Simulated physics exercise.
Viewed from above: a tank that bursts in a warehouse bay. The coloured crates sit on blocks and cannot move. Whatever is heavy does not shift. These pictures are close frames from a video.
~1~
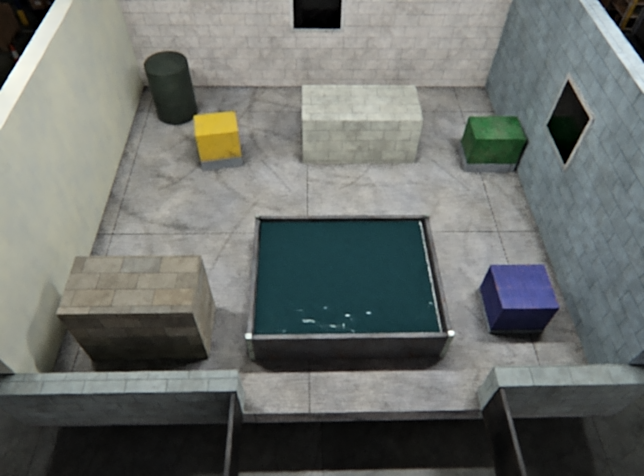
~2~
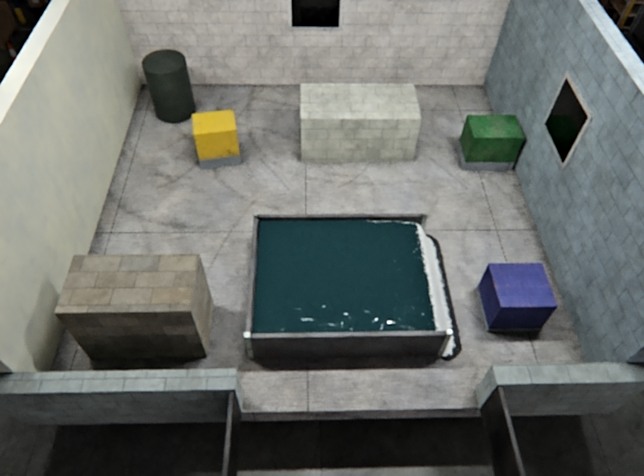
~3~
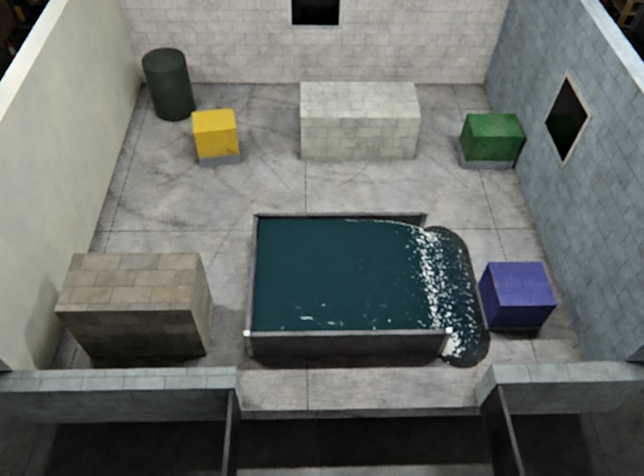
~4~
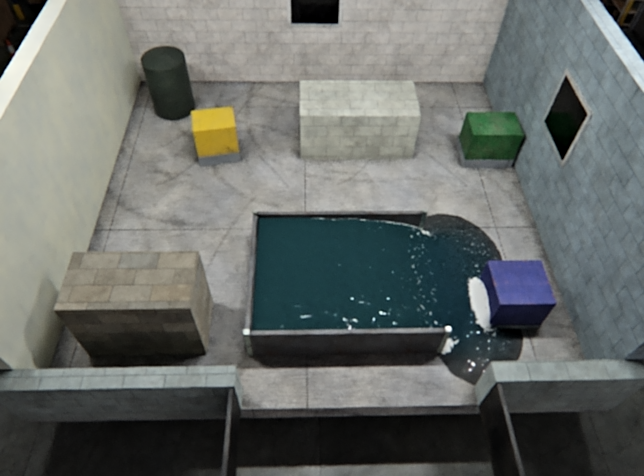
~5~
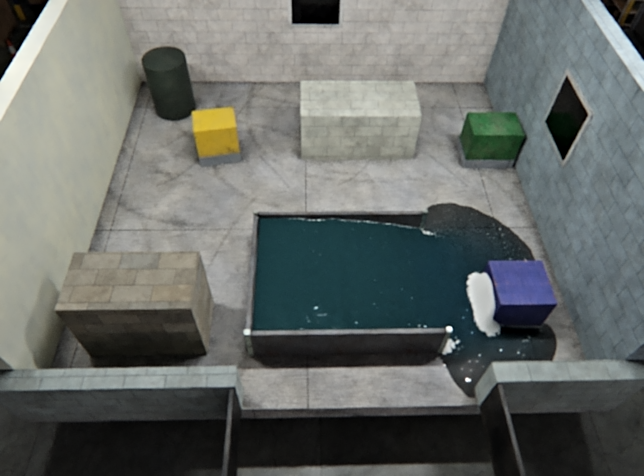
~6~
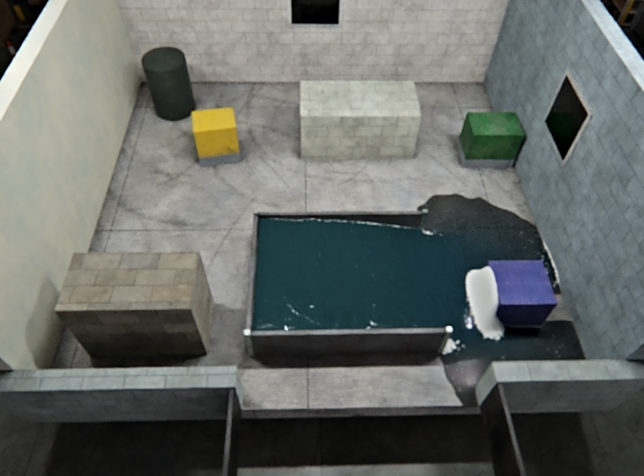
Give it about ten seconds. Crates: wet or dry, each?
As I see it, the blue crate will come out wet. The yellow crate will come out dry. The green crate will come out wet.
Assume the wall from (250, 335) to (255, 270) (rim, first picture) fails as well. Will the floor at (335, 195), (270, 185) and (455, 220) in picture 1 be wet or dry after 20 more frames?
The first comes out untouched, the second soaked, the third untouched.
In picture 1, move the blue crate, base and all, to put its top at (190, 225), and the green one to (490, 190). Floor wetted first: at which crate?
That's the green crate.
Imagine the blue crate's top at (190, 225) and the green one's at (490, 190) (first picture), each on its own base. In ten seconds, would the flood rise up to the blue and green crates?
As I see it, the blue crate is not reached; meanwhile the green crate is flooded.
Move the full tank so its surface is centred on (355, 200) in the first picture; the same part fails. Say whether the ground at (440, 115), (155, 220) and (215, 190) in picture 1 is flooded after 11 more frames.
Results in order - swamped, left untouched, left untouched.
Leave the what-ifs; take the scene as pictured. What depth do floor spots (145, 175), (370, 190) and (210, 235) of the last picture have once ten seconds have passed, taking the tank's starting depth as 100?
About 8, 8 and 4 per cent.
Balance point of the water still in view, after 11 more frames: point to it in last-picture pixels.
Centre point: Around (435, 279).
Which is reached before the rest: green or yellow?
The green crate.
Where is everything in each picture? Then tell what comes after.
The first frame shows still water in the open tank at (346, 274).
In the second frame, the front is at a hidden place, out from the gap at (428, 285).
In the third frame, the front is at (441, 231), out from the gap at (428, 285).
In the fourth frame, water pours out at (427, 284) and has run to (457, 221).
In the fifth frame, water pours out at (428, 285) and has run to (523, 248).
In the sixth frame, the front is at (538, 235), out from the gap at (427, 285).
A moment on, water covers 15 % of the floor; the blue crate water round its plinth, the yellow crate not reached, the green crate water round its plinth.
Next, water covers 20 % of the floor; the blue crate water round its plinth, the yellow crate not reached, the green crate water round its plinth.
Then, water covers 35 % of the floor; the blue crate water round its plinth, the yellow crate not reached, the green crate water round its plinth.
Later, water covers 70 % of the floor; the blue crate water round its plinth, the yellow crate water round its plinth, the green crate water round its plinth.
In the end, water covers 95 % of the floor; the blue crate was topped, the yellow crate stayed above the water, the green crate was topped.
